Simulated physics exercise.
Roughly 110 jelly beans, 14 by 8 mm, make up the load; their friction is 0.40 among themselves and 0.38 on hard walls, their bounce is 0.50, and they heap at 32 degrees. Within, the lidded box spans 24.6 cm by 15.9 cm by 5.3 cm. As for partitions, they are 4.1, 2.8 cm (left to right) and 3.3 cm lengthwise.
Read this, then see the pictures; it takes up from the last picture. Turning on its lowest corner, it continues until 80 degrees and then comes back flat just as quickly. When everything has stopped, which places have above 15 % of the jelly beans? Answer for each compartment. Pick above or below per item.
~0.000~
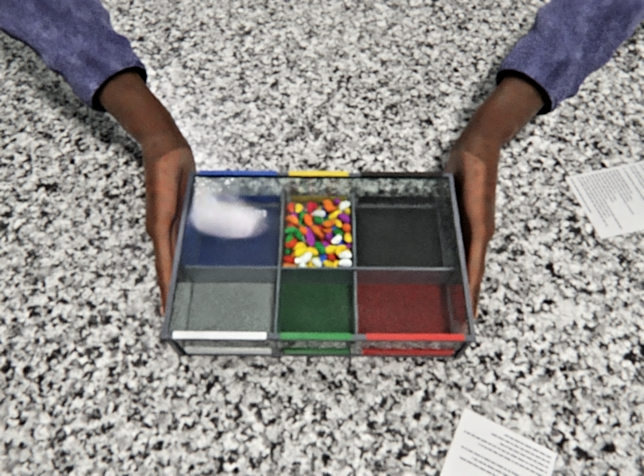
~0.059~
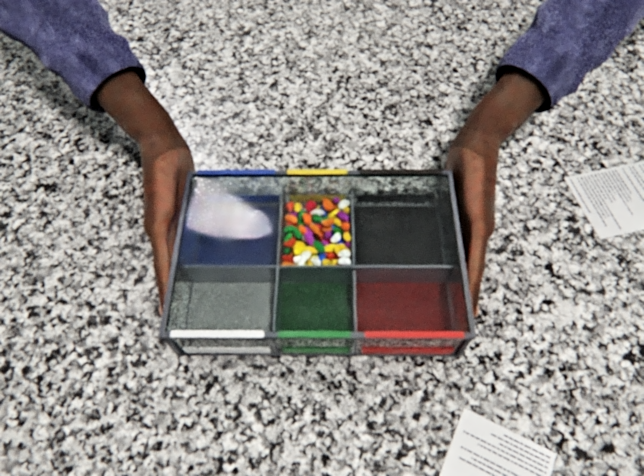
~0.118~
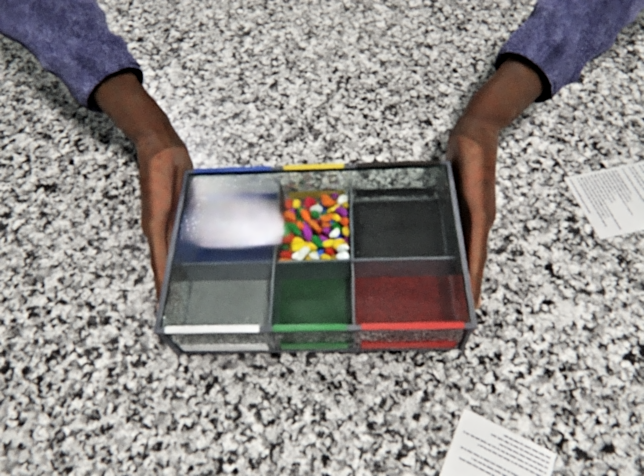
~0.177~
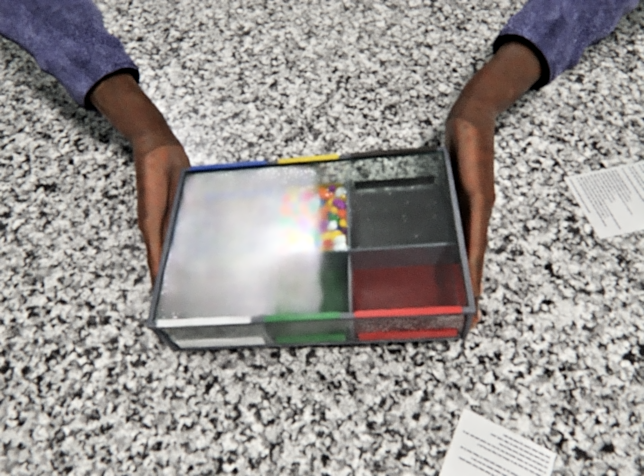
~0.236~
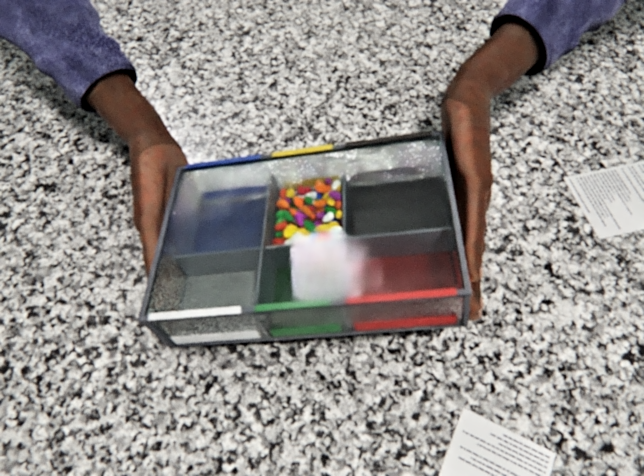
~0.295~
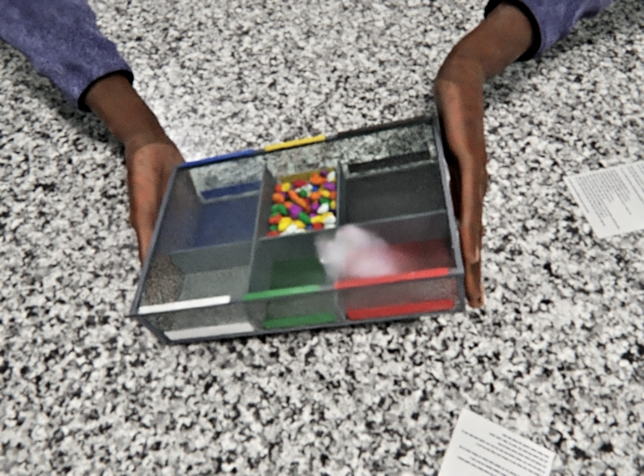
Red = below; blue = below; green = below; yellow = above; white = below; black = below.
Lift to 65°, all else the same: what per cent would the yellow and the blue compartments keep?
Yellow: 95; blue: 5 (per cent).
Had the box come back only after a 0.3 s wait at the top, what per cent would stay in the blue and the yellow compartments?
Blue 5; yellow 95.
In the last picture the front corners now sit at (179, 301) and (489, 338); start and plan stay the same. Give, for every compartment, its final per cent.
Final shares: Red 5%, blue 0%, green 0%, yellow 55%, white 0%, black 40%.
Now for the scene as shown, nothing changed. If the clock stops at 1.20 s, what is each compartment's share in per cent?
Shares - red: 0; blue: 0; green: 0; yellow: 100; white: 0; black: 0.
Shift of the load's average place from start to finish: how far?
About 1.5 cm.
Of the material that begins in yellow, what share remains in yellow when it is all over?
Something like 100 in a hundred.
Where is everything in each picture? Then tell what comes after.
Box tilt 0 degrees, front corners at (167, 334) and (470, 337); yellow 100 %, in the first frame.
Box tilt 1 degrees, front corners at (165, 333) and (470, 334), in the second frame.
Box tilt 4 degrees, front corners at (160, 329) and (471, 324), lowest corner left back, in the third frame.
Box tilt 9 degrees, front corners at (153, 323) and (469, 308), lowest corner left back, in the fourth frame.
Box tilt 14 degrees, front corners at (145, 317) and (465, 291), lowest corner left back, in the fifth frame.
Box tilt 18 degrees, front corners at (136, 311) and (457, 270), lowest corner left back; yellow 100 %. Its pace works out near 75 degrees a second, in the sixth frame.
After 1.20 s, tilt 79 degrees; yellow 100 %.
Then, at 1.81 s, tilt 34 degrees; blue 5 %, yellow 95 %.
Then, at 2.47 s, tilt 0 degrees; blue 5 %, yellow 95 %.
By 2.8 s all is still; red 0 %, blue 5 %, green 0 %, yellow 95 %, white 0 %, black 0 %.
